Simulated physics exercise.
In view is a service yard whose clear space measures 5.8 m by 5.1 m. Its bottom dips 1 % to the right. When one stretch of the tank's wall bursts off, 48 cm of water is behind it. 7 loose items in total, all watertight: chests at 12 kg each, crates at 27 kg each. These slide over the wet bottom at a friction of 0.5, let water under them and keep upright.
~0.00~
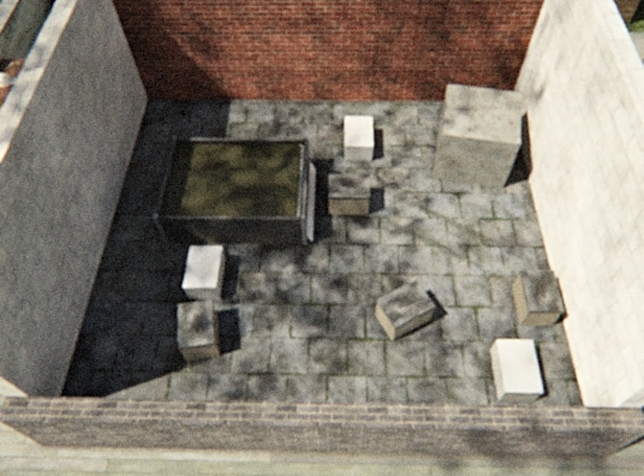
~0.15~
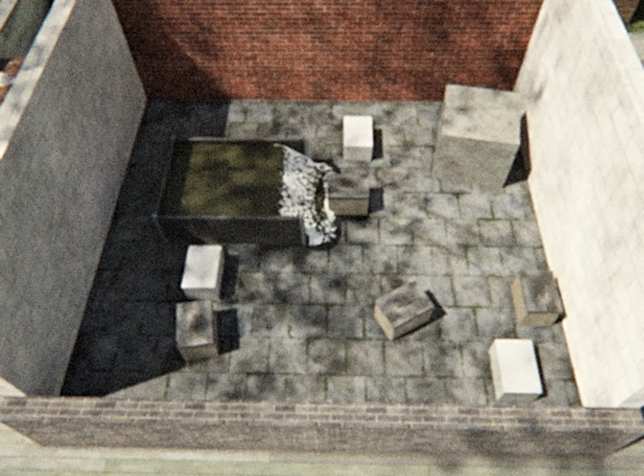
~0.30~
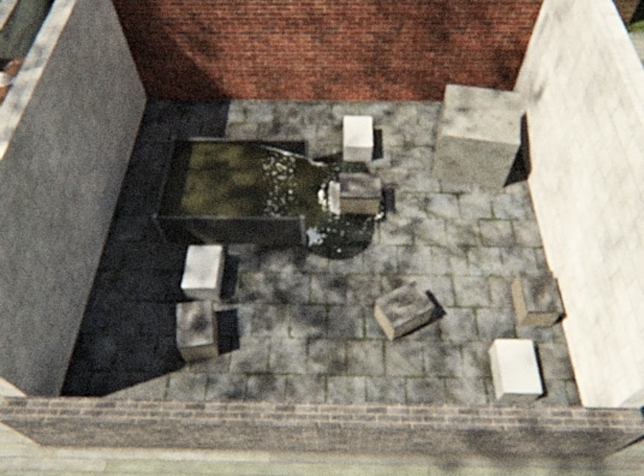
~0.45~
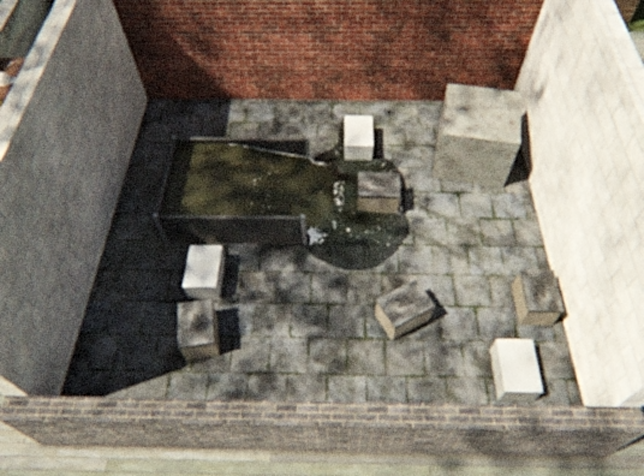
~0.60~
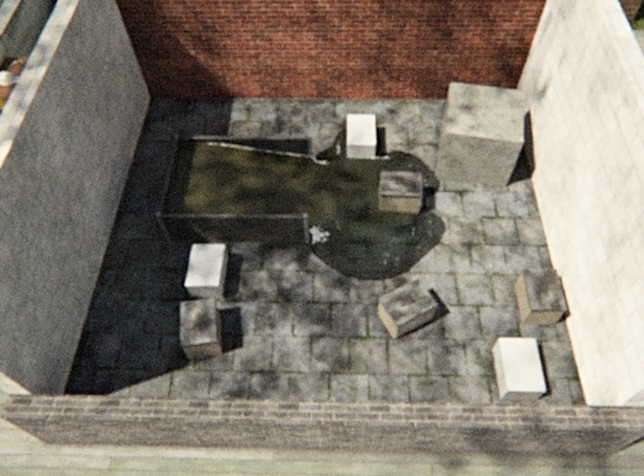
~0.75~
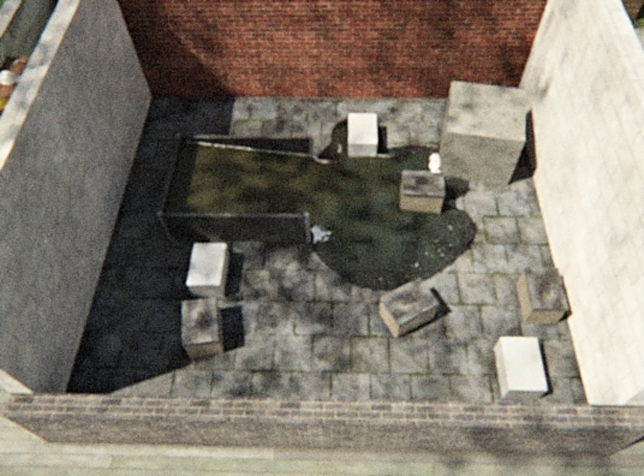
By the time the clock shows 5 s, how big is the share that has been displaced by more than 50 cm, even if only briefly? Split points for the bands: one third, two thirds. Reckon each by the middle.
I expect that share to be moderate, a third to two thirds.
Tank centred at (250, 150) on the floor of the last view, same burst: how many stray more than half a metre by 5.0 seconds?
The answer would then be 3.
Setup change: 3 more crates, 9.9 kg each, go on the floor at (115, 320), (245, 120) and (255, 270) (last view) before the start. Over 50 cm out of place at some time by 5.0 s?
Result, one by one: Not exceeded, not exceeded and not exceeded.
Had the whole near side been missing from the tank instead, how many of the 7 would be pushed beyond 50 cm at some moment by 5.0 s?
Then it comes to 4 of them.
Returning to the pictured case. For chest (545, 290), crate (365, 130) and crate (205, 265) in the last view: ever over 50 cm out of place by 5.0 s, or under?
The first is beyond the limit, the second inside the limit, and the third inside the limit.
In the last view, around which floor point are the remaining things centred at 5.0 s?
At about (339, 303).
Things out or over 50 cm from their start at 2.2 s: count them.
By my reckoning, 1.
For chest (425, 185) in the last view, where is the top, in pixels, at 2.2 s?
About (531, 203), give or take.
After 1.1 s 1 of 7 are over 50 cm from their spots; 0 afloat.
After 2.2 s 1 of 7 are over 50 cm from their spots; 2 afloat.
After 3.5 s 2 of 7 are over 50 cm from their spots; 2 afloat.
After 5.0 s 3 of 7 are over 50 cm from their spots, and 3 have been at some point; 2 afloat.
